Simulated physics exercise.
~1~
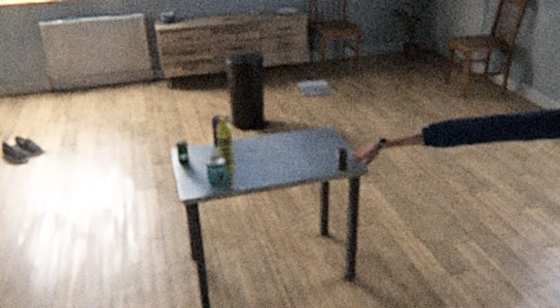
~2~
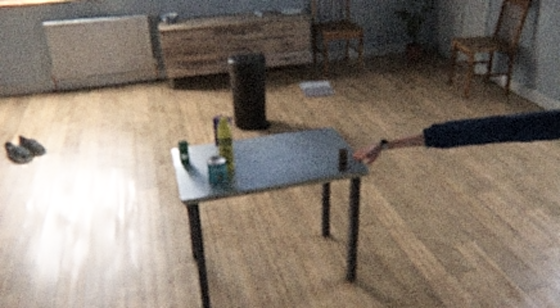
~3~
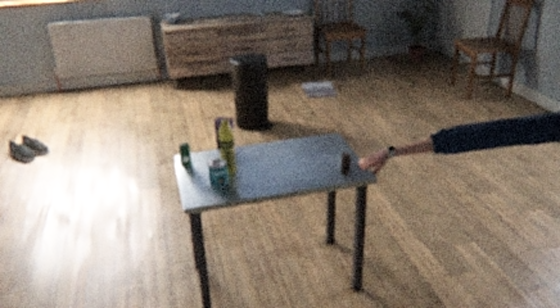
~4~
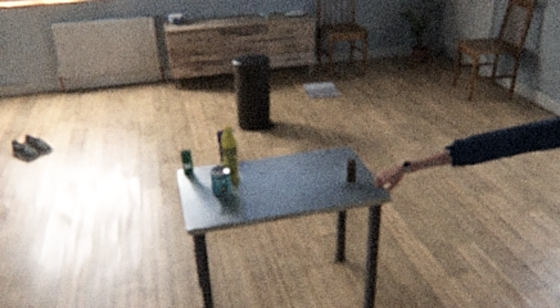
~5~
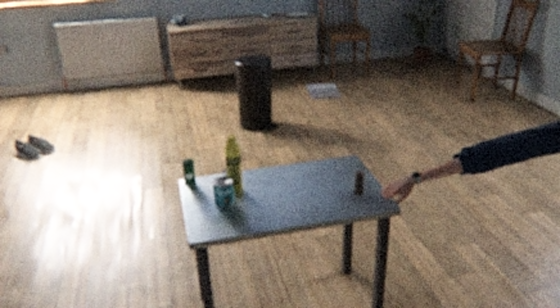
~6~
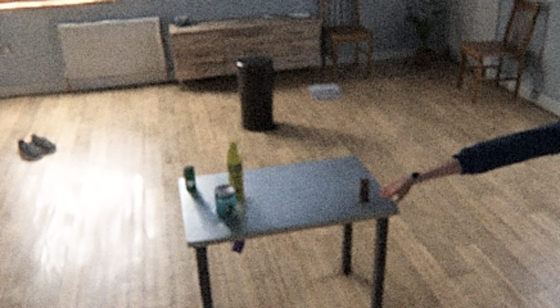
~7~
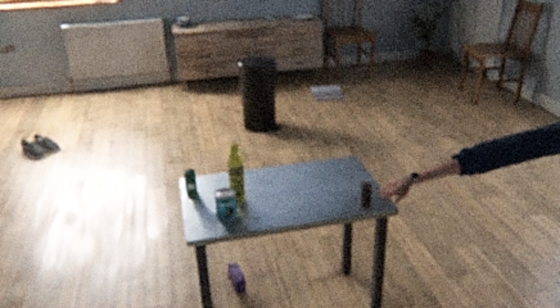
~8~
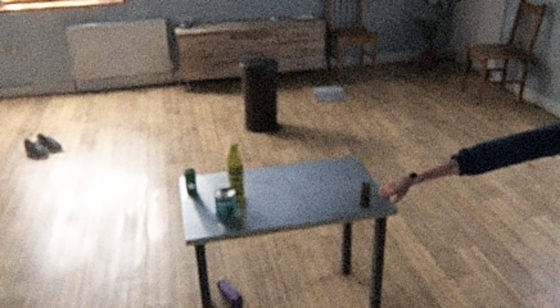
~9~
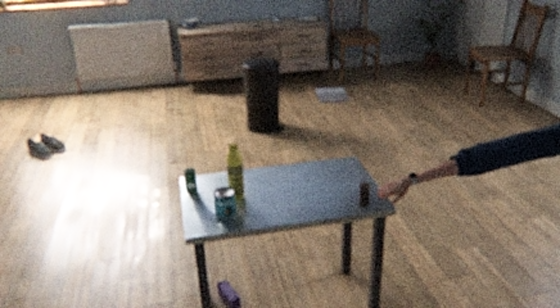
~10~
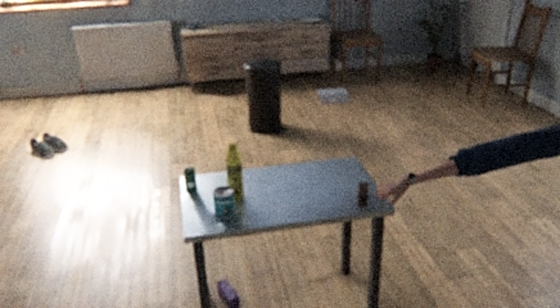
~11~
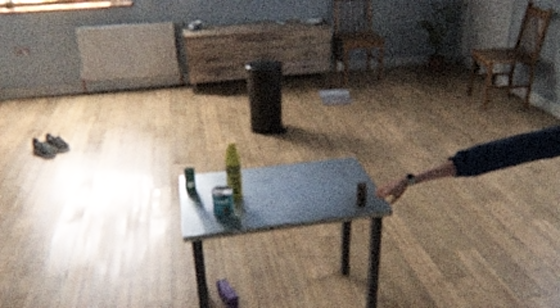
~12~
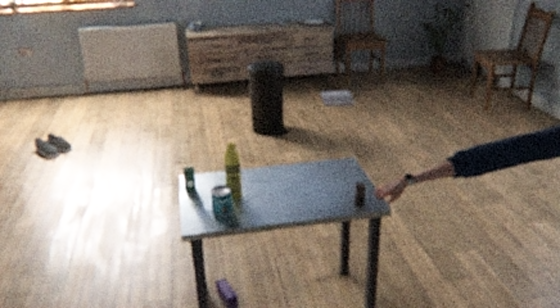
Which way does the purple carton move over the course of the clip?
The purple carton moves down, dropping from the table to the floor beneath it.
